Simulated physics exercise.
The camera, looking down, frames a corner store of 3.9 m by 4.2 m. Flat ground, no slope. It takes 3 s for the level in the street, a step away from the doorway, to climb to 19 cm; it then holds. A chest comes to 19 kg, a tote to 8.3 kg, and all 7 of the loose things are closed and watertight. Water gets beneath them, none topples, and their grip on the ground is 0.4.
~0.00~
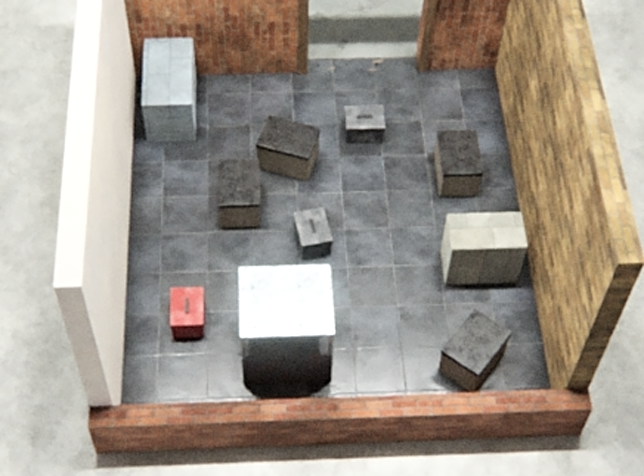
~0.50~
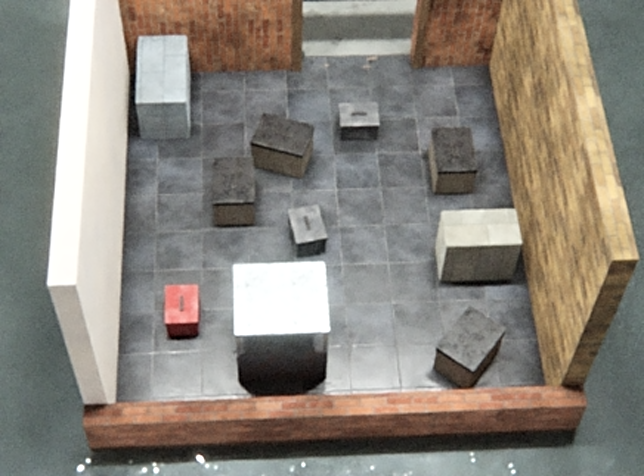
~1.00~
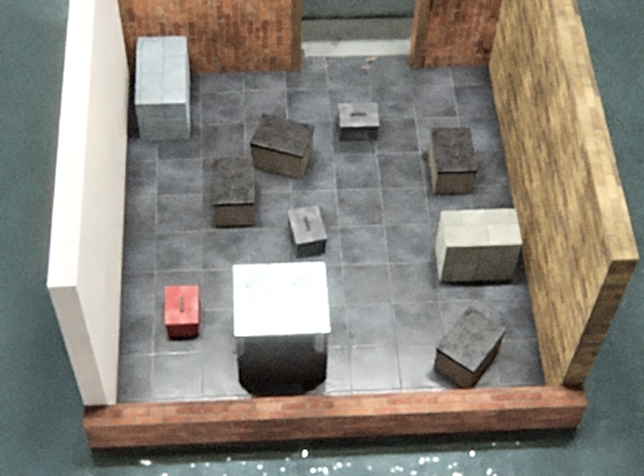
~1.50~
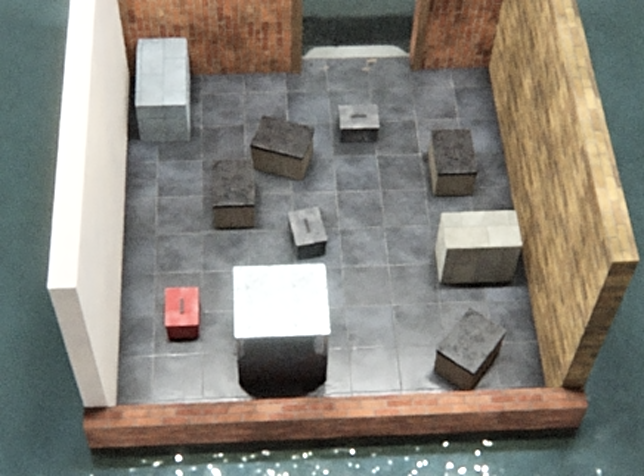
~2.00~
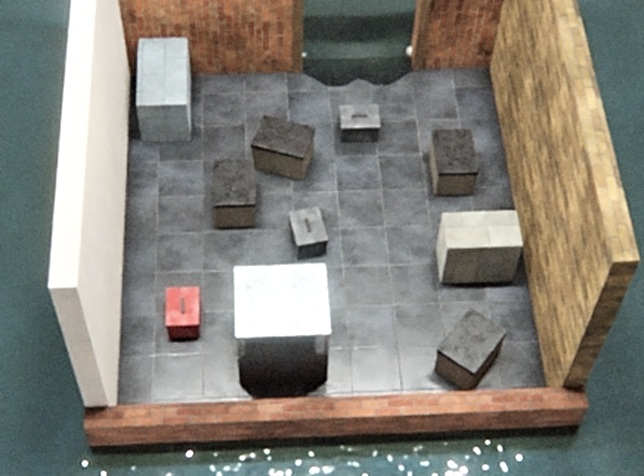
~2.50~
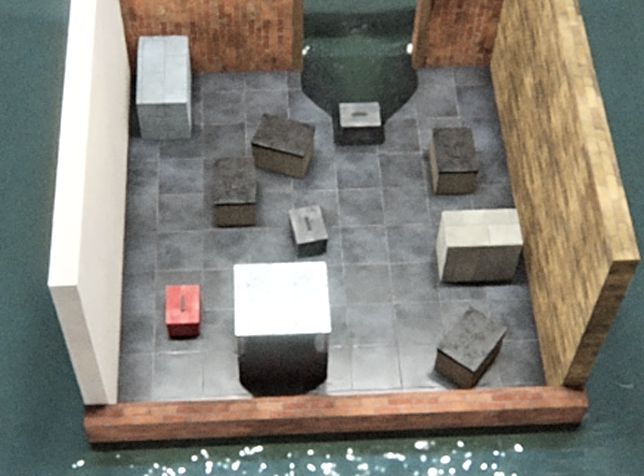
A walled room with a tiled floor and scattered boxes sat still while dark water surrounded it outside, then slipped in through the back doorway and spread to the nearest small grey box.
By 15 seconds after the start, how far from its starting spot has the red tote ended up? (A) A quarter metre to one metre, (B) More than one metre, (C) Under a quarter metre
A.
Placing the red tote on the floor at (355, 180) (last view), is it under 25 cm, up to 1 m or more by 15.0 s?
Outcome - it ends up well away.
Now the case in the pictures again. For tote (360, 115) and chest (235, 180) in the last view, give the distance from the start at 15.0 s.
In that order: 300 cm, 5 cm.
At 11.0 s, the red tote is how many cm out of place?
Shift: About 20 cm.
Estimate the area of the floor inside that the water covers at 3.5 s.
I'd estimate close to 3.0 m2.
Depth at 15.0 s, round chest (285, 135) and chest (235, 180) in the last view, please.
Some 9 cm at the first, some 10 cm at the second.
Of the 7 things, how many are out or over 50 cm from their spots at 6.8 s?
By then the count is 1.
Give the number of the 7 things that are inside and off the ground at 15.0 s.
Count at that moment: 7.
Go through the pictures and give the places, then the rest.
The red tote at (187, 306) rests on the ground; water covers 0.0 m2; 0 of 7 have shifted, in the first frame.
The red tote at (182, 304), on the bottom; water covers 0.0 m2; 0 of 7 have shifted, in the second frame.
The red tote at (182, 305) rests on the ground; 0.0 m2 under water; 0 of 7 have shifted, in the third frame.
The red tote at (182, 306) rests on the ground; 0.0 m2 under water; 0 of 7 have shifted, in the fourth frame.
The red tote at (182, 306) rests on the ground; 0.1 m2 under water; 0 of 7 have shifted, in the fifth frame.
The red tote at (182, 304) rests on the ground; 0.7 m2 under water; 0 of 7 have shifted, in the sixth frame.
After 3.5 s the red tote is near (182, 304), 0.0 m from its start, aground; 0 afloat.
After 6.8 s the red tote is near (182, 304), 0.0 m from its start, aground; 1 afloat.
After 11.0 s the red tote is near (193, 316), 0.2 m from its start, afloat; 4 afloat.
After 15.0 s the red tote is near (209, 352), 0.6 m from its start, afloat; 7 afloat.
